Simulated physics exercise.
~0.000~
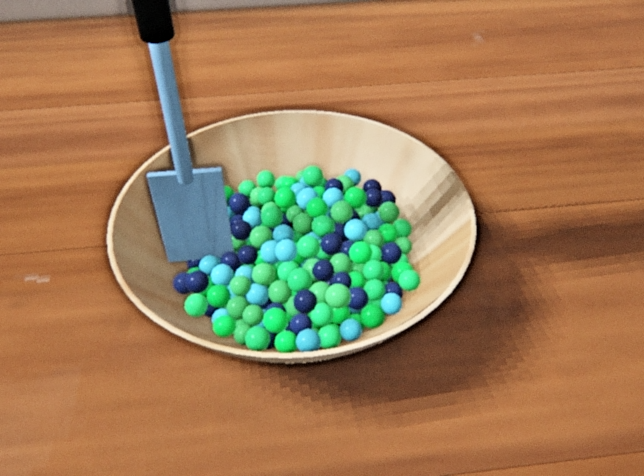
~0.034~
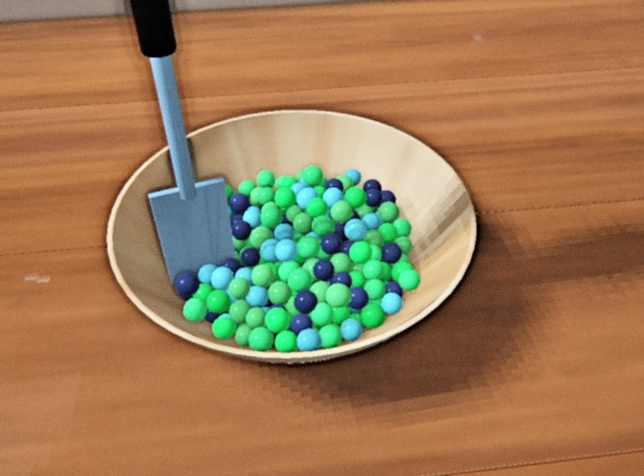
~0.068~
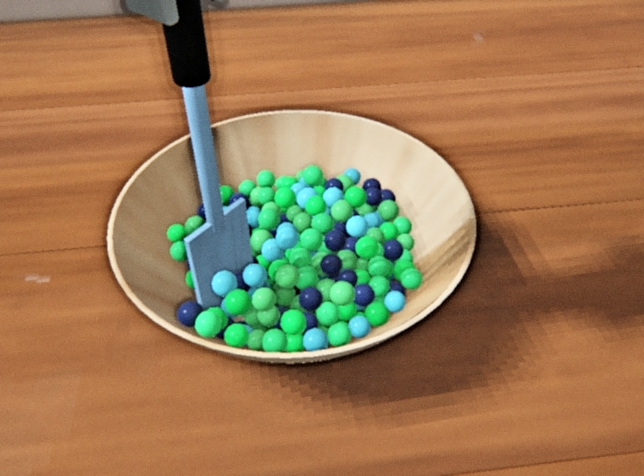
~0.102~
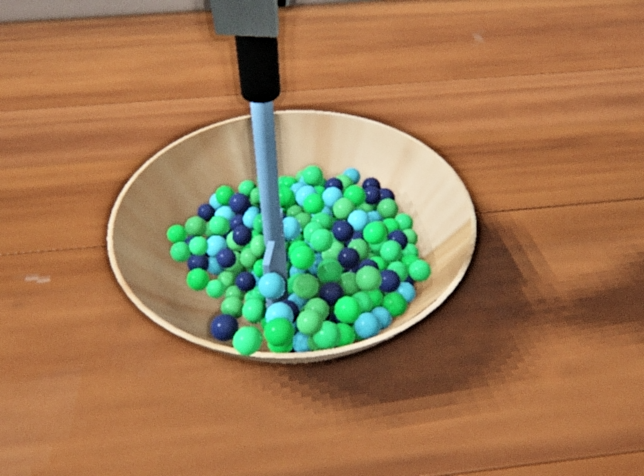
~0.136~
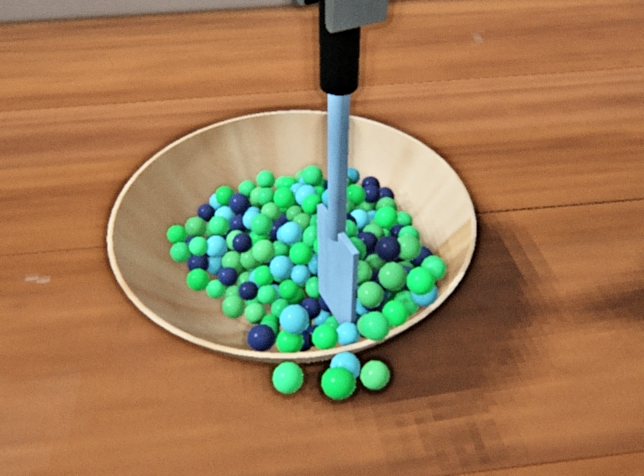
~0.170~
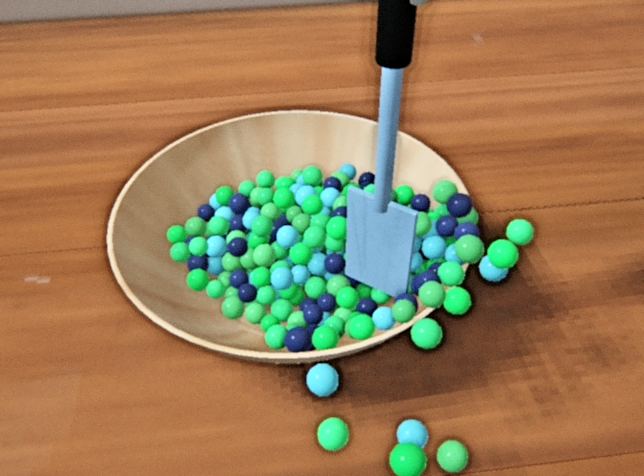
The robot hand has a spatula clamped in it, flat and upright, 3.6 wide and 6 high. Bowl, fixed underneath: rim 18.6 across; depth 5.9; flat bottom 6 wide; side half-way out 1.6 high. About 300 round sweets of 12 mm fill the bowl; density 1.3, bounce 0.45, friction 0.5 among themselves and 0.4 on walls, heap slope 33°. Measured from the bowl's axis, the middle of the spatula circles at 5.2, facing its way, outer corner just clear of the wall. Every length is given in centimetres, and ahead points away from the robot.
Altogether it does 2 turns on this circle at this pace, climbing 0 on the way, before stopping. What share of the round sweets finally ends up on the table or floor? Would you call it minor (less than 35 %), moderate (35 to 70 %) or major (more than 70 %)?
I would call it moderate.
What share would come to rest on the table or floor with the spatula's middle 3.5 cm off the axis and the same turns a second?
It would be close to 30 per cent then.
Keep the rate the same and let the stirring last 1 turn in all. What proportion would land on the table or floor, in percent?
Roughly 35 percent would end up there.
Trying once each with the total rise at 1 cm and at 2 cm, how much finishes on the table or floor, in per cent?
That gives about 35 per cent and 20 per cent, in order.
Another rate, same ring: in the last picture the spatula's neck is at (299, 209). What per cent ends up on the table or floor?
Roughly 30 per cent.
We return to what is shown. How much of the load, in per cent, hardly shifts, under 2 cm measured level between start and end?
Around 15 in a hundred, roughly.
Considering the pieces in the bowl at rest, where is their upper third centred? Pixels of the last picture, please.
In the final view it lies around (264, 257).
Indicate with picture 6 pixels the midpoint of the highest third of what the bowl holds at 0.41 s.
That third sits centred at about (187, 262).
After 0.41 s, 5° round, highest piece 10 above the table; 211 in the bowl, 60 on the table or floor, 26 in flight or on the tool.
After 0.65 s, 229° round, highest piece 9 above the table; 165 in the bowl, 114 on the table or floor, 18 in flight or on the tool.
After 0.97 s, 0° round, highest piece 4 above the table; 153 in the bowl, 144 on the table or floor.
After 1.67 s, 0° round, highest piece 4 above the table; 153 in the bowl, 144 on the table or floor.
At rest, 153 in the bowl, 144 on the table or floor. That is 48 % on the table or floor.
